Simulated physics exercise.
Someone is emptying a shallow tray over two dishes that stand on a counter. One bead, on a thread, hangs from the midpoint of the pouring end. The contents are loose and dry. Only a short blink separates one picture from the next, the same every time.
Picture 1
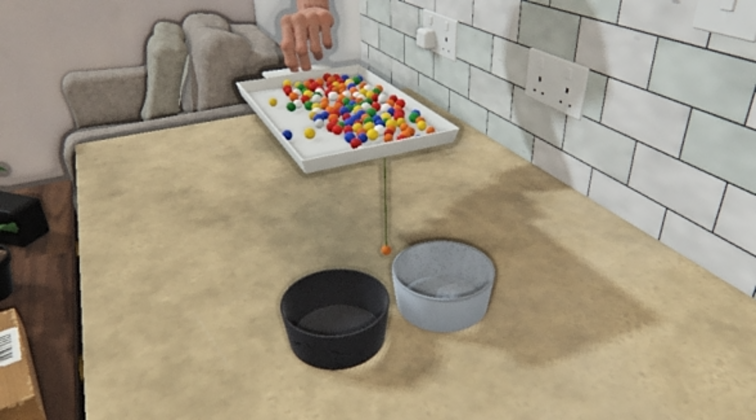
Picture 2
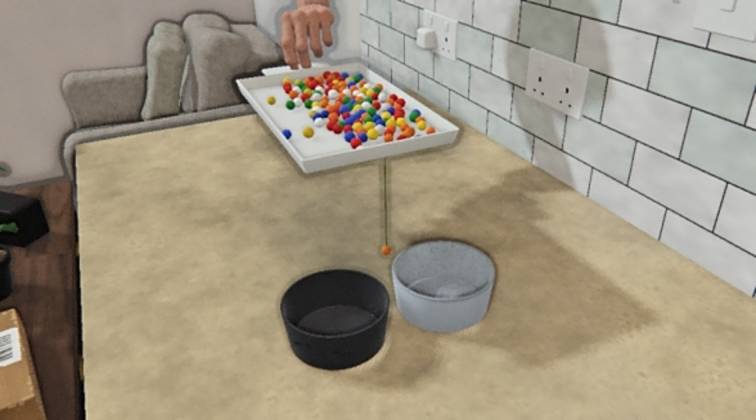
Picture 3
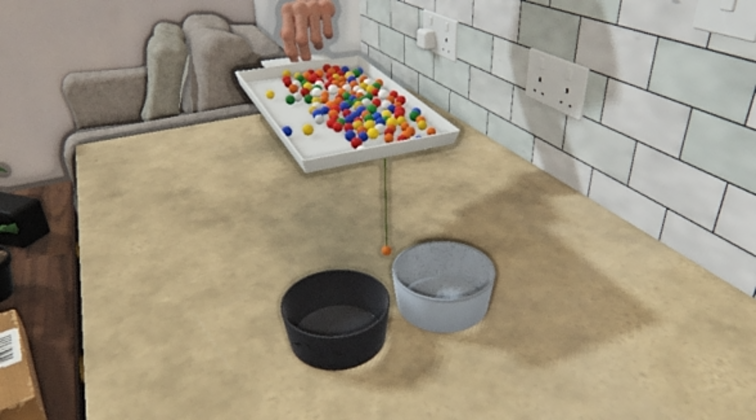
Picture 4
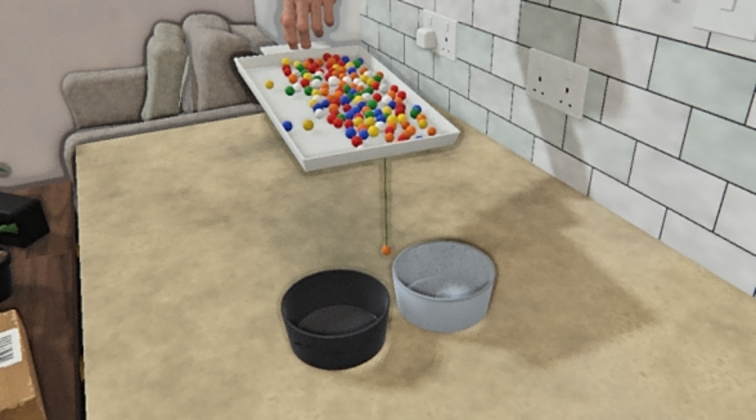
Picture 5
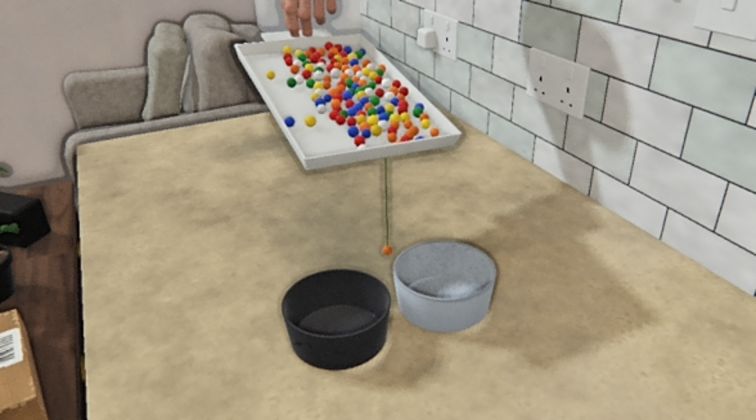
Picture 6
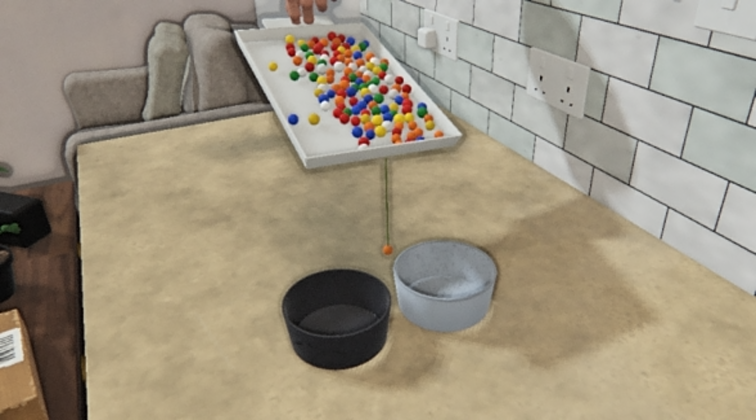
At the start, a hand holds a shallow white tray of colourful round beads above a black dish and a grey dish on a counter. The hand then raises the tray's far end steadily, steepening its slope, while the beads shift slightly and the hanging orange bead and dishes barely move.
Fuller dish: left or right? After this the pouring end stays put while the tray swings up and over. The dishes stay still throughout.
The larger heap is bound to sit in the right dish there.
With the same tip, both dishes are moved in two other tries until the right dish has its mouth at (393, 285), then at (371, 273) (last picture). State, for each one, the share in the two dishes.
Roughly 40 %, then roughly 10 %.
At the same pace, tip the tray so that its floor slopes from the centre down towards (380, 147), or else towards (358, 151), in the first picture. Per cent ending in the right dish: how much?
60 % then 30 %, roughly.
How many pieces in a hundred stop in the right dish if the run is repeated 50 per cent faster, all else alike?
It would be close to 70 per cent.
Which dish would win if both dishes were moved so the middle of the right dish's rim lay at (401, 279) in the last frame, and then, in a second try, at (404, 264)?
In order of the tries: The dish on the right side, then the dish on the right side.
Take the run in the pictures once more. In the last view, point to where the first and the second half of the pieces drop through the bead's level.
Around (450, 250) at first; around (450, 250) after that.
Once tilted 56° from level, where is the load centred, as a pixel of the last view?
Load centre: Approx. (410, 126).
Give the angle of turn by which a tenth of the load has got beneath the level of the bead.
Roughly 60 degrees.
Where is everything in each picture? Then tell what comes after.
In the first picture, corners of the pouring end at (305, 158) and (454, 128), level; middle of the load at (357, 108), round plastic beads; left dish at (357, 349); right dish at (469, 312); bead on its thread at (386, 250).
In the second picture, corners of the pouring end at (305, 158) and (454, 128), level; middle of the load at (357, 107).
In the third picture, corners of the pouring end at (305, 158) and (454, 130), tipped barely, lowest at the right corner; middle of the load at (357, 103).
In the fourth picture, corners of the pouring end at (306, 157) and (455, 131), tipped a little, lowest at the right corner; middle of the load at (357, 97).
In the fifth picture, corners of the pouring end at (307, 156) and (456, 132), tipped a little, lowest at the right corner; middle of the load at (360, 92).
In the sixth picture, corners of the pouring end at (308, 155) and (457, 133), tipped clearly, lowest at the right corner; middle of the load at (364, 88), nearly all on the move; left dish at (358, 349); right dish at (471, 311).
Soon, tray tipped steeply; most on the tray; a small part in the right dish; a stray few outside both; a small part in the air.
A while on, tray tipped right over; a small part on the tray; a small part in the left dish; about two thirds in the right dish; a small part outside both; a small part in the air.
Towards the end, tray tipped past a quarter turn; a small part in the left dish; most in the right dish; a small part outside both.
Finally, tray tipped past a quarter turn; a small part in the left dish; most in the right dish; a small part outside both.
